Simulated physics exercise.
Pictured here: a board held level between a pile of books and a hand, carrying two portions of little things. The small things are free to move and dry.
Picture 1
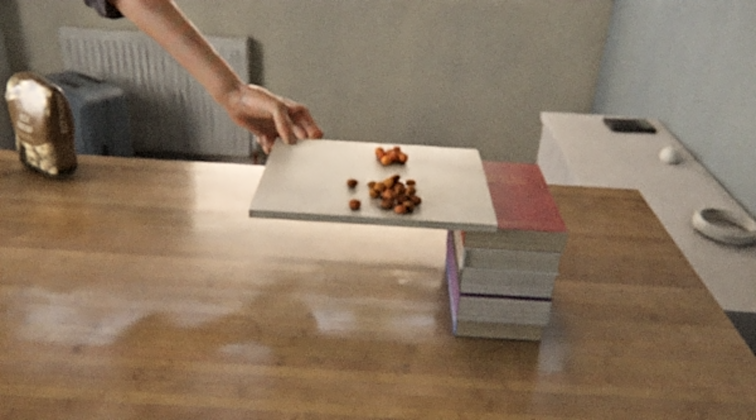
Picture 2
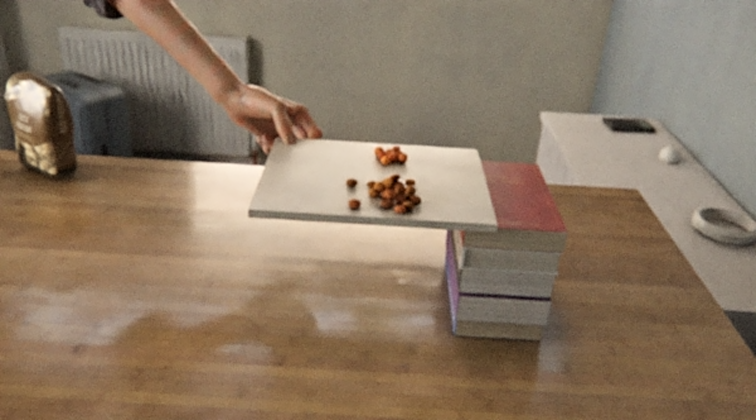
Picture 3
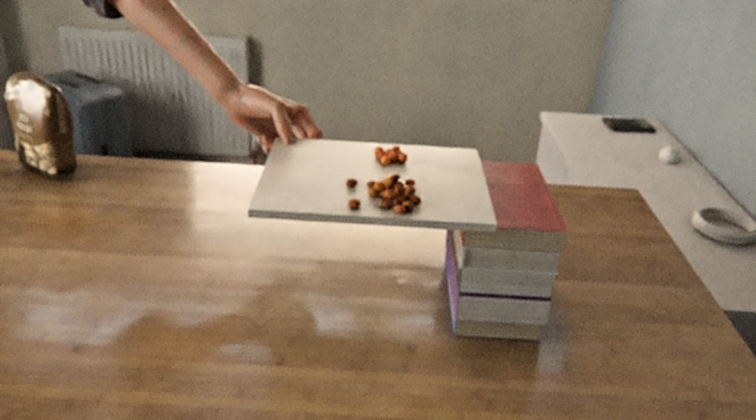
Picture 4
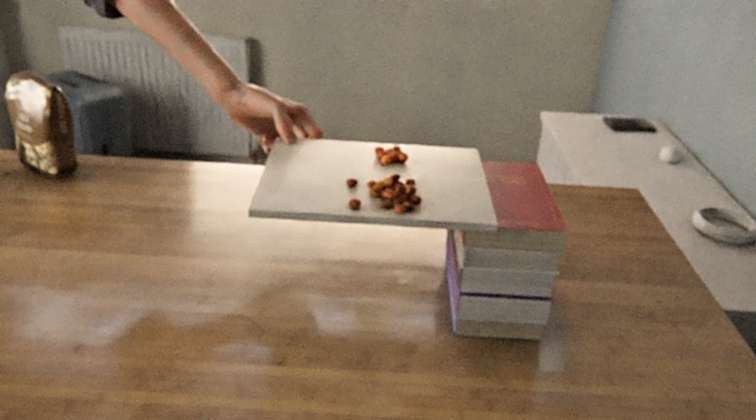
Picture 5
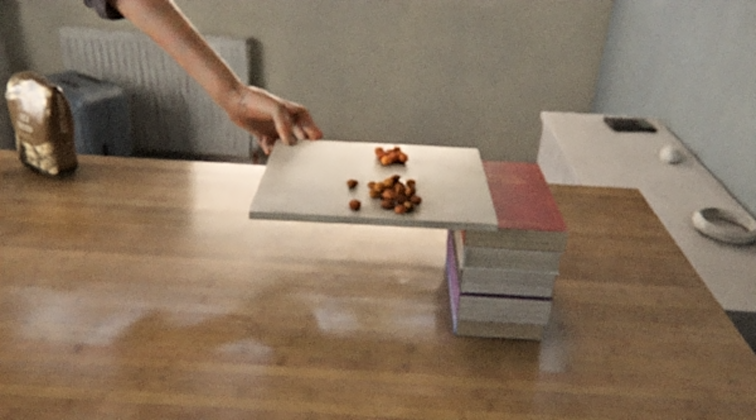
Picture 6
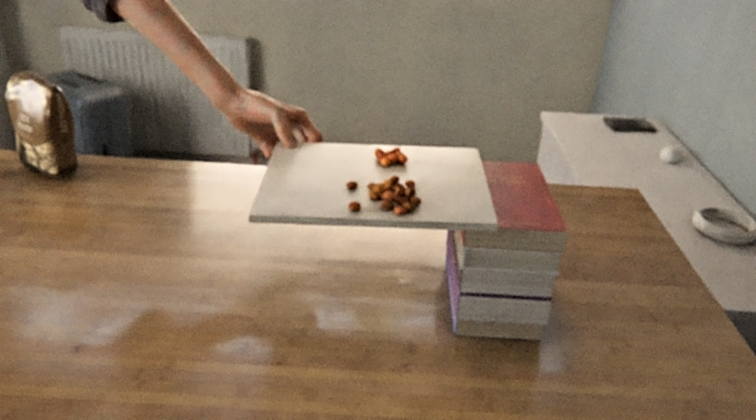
Hand holding one end of a white board resting on stacked books, keeping two brown clusters still, then lowering it very slightly.
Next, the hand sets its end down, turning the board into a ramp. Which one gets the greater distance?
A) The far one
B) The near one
(A) The far one.
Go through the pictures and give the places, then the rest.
In the first picture, held end of the board at (257, 211), level; book pile at (504, 202), tall, over half the board's length; near batch at (387, 194), a few bits of cat kibble; far batch at (390, 153), a few coated peanuts.
In the second picture, held end of the board at (257, 211), level; far batch at (389, 153).
In the third picture, held end of the board at (257, 210), level; near batch at (387, 194).
In the fourth picture, held end of the board at (257, 210), level; far batch at (390, 153).
In the fifth picture, held end of the board at (258, 212), level; near batch at (387, 194).
In the sixth picture, held end of the board at (258, 216), down by 2°; book pile at (504, 201); near batch at (387, 196), not moving; far batch at (389, 154), not moving.
Then, 0.76 s after the last picture, board sloping at 22°; near batch all still on the board; far batch all still on the board.
Then, 1.42 s after the last picture, board sloping at 39°; near batch mostly at the foot of the board; far batch mostly up to a board's length out.
Then, 1.99 s after the last picture, board resting at 41°; near batch mostly less than half a board's length out; far batch mostly up to a board's length out.
At rest, board resting at 41°; near batch mostly less than half a board's length out; far batch mostly up to a board's length out; the far batch has gone farther.
